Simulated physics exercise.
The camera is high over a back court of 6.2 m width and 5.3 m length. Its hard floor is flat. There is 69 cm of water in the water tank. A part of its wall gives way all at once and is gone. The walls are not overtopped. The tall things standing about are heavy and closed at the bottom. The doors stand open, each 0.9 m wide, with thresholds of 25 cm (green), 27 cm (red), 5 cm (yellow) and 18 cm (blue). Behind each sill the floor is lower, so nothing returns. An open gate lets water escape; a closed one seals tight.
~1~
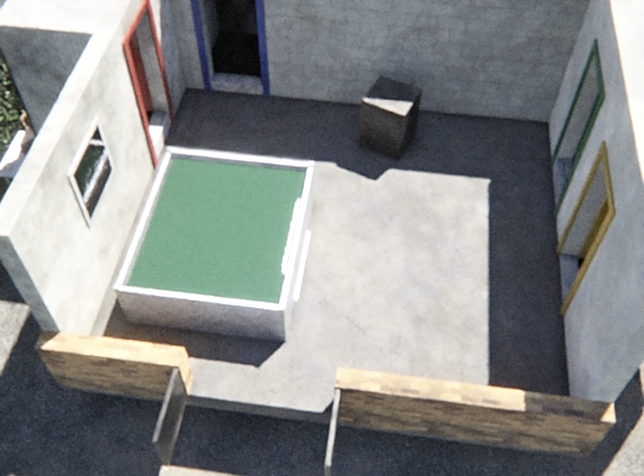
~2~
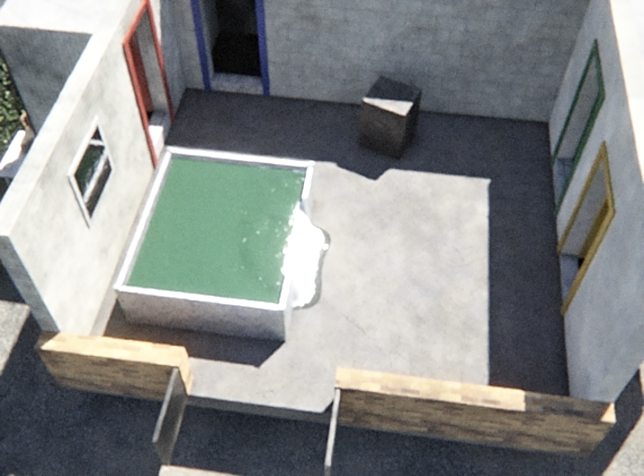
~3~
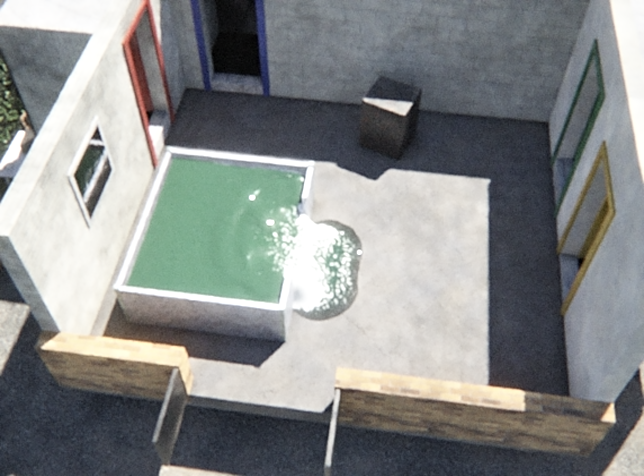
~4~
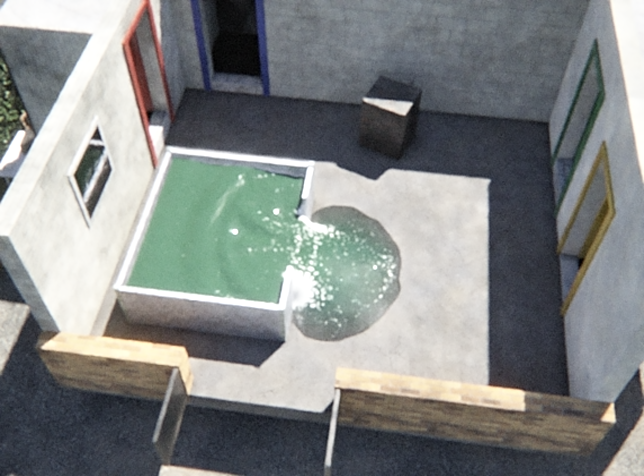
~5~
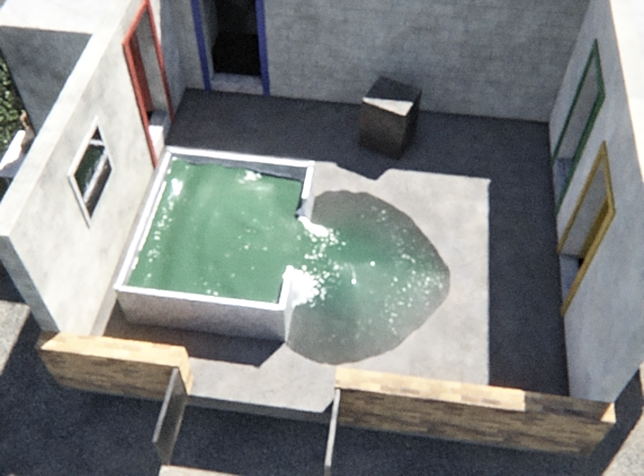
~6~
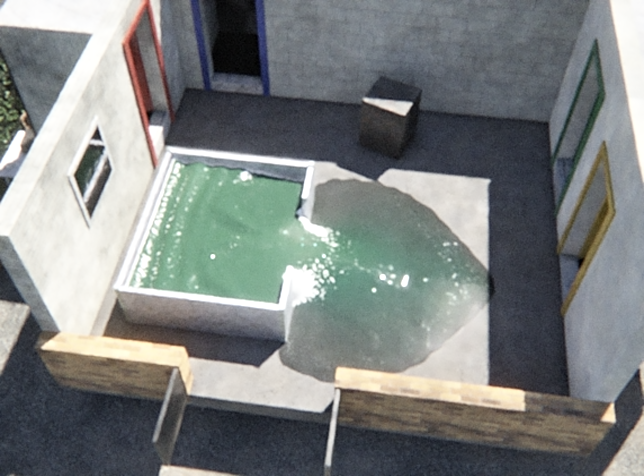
Green water bursts through a gap in the right side of a raised, white-rimmed tank in a walled grey court, seen from high above by a still camera. A red-framed doorway stands at left, a blue one at the back, green and yellow ones at right, near a dark block. The water foams white, then spreads rightward across the pale floor in a widening, pointed sheet while ripples cross the sinking tank surface.
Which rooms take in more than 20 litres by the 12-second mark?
Within that time: At the green door it stays under the limit; at the red door it stays under the limit; at the yellow door it goes over the limit; at the blue door it stays under the limit.
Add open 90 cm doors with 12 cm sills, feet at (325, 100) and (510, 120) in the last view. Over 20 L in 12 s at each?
In that order: Not over, over.
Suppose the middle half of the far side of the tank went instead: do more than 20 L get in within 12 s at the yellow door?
Then: Yellow past it.
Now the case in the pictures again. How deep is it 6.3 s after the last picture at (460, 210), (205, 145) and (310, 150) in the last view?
Roughly 8, 3 and 3 cm, in turn.
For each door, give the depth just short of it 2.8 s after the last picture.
Depths in cm: Green 14, red 0, yellow 21, blue 0.
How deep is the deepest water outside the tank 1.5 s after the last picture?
Up to some 40 cm.
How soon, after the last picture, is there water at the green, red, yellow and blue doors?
Arrival: Green 0.9 s, red 5.5 s, yellow 0.3 s, blue 4.0 s.
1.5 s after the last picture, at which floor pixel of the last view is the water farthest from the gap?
Around (549, 127).
Then, 0.7 s after the last picture water covers 45 % of the floor and is deepest (37 cm) near (311, 271); green door not reached, red door not reached, yellow door 10 cm at the sill, 30 L in, blue door not reached.
Then, 1.5 s after the last picture water covers 55 % of the floor and is deepest (40 cm) near (571, 426); green door 21 cm at the sill, 0 L in, red door not reached, yellow door 20 cm at the sill, 130 L in, blue door not reached.
Then, 2.8 s after the last picture water covers 55 % of the floor and is deepest (25 cm) near (559, 258); green door 14 cm at the sill, 0 L in, red door not reached, yellow door 21 cm at the sill, 288 L in, blue door not reached.
Then, 6.3 s after the last picture water covers 90 % of the floor and is deepest (20 cm) near (415, 137); green door 13 cm at the sill, 0 L in, red door 5 cm at the sill, 0 L in, yellow door 12 cm at the sill, 452 L in, blue door 3 cm at the sill, 0 L in.
Then, 11.3 s after the last picture water covers 100 % of the floor and is deepest (12 cm) near (80, 362); green door 8 cm at the sill, 0 L in, red door 7 cm at the sill, 0 L in, yellow door 10 cm at the sill, 551 L in, blue door 8 cm at the sill, 0 L in.
